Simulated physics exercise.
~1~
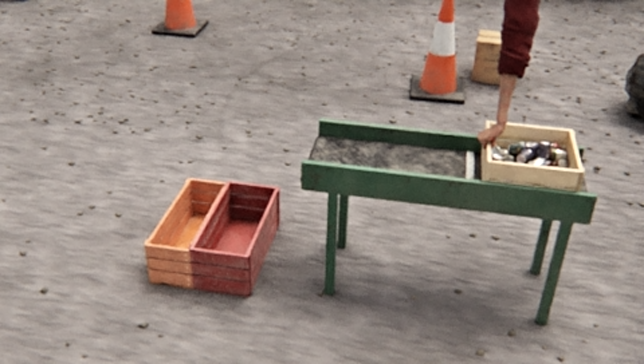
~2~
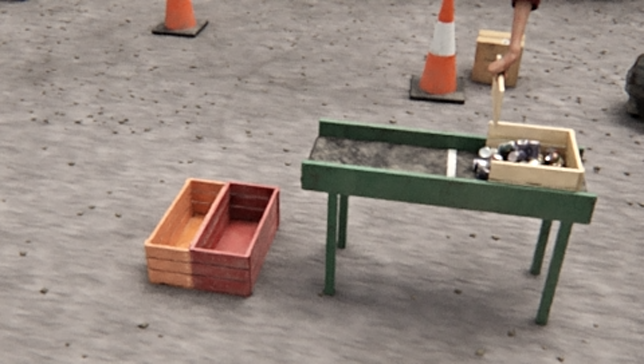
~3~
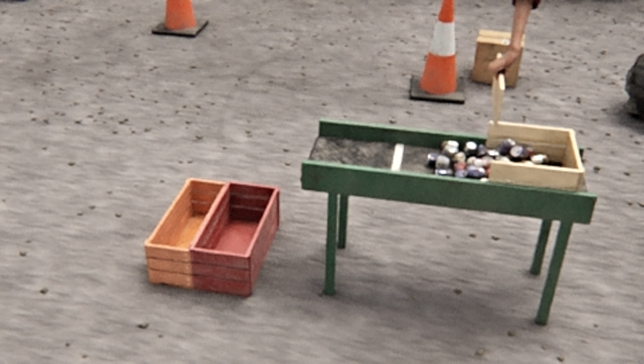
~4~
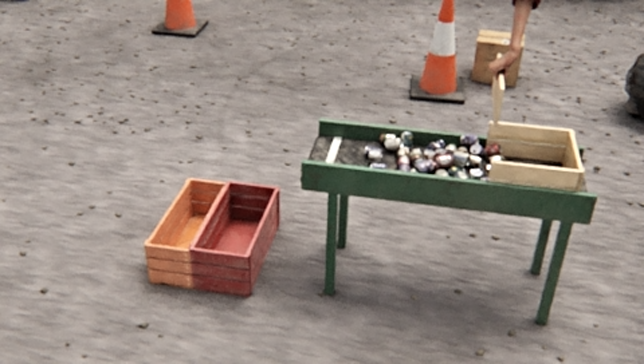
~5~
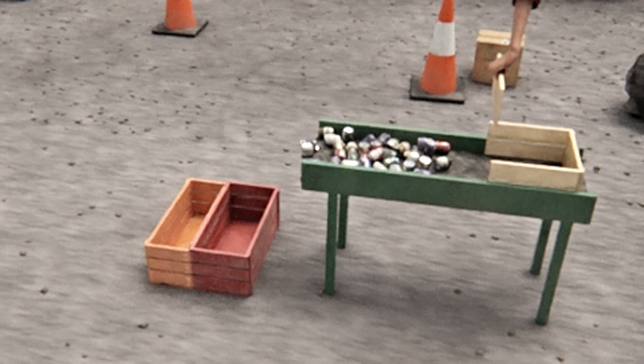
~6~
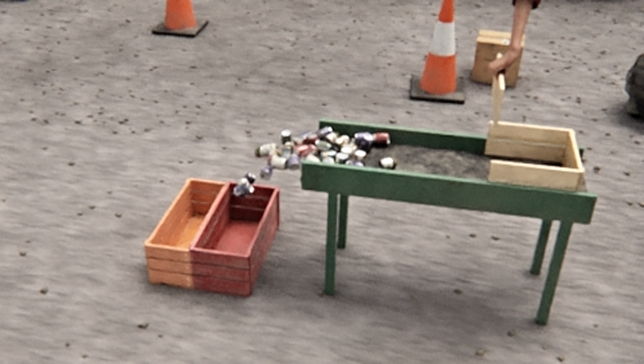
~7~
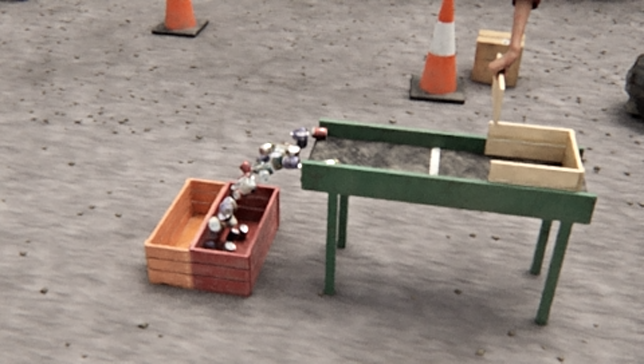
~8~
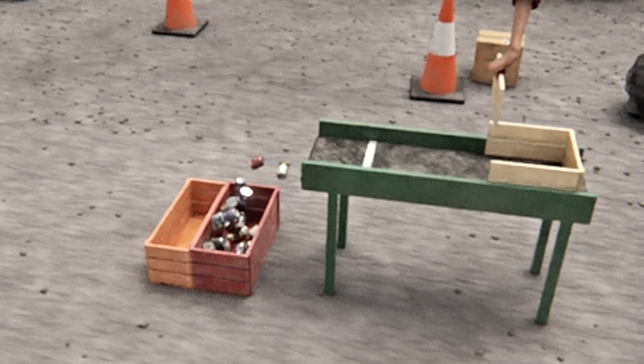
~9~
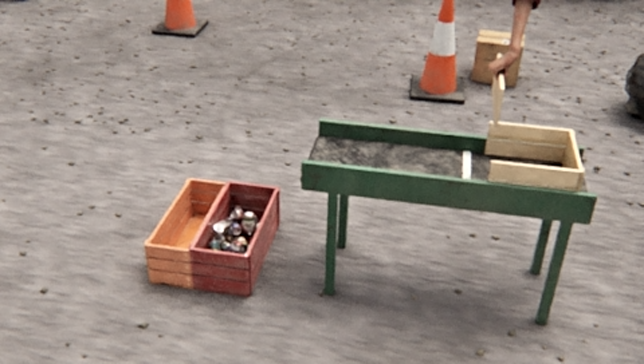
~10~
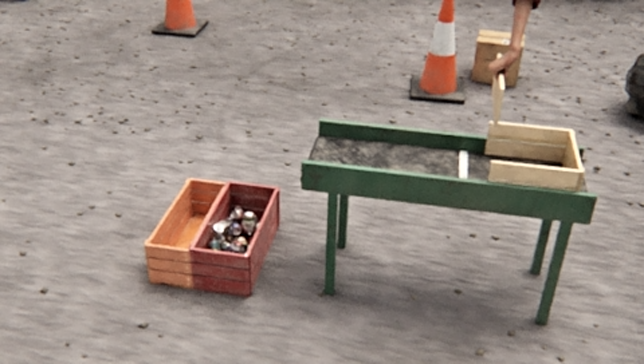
In this clip, a hand raises the gate of a wooden pen on a green-framed belt, and a loose heap of mini cans rides left, spills off the end and drops into the red tote, where the cans come to rest, leaving the adjoining orange tub empty.
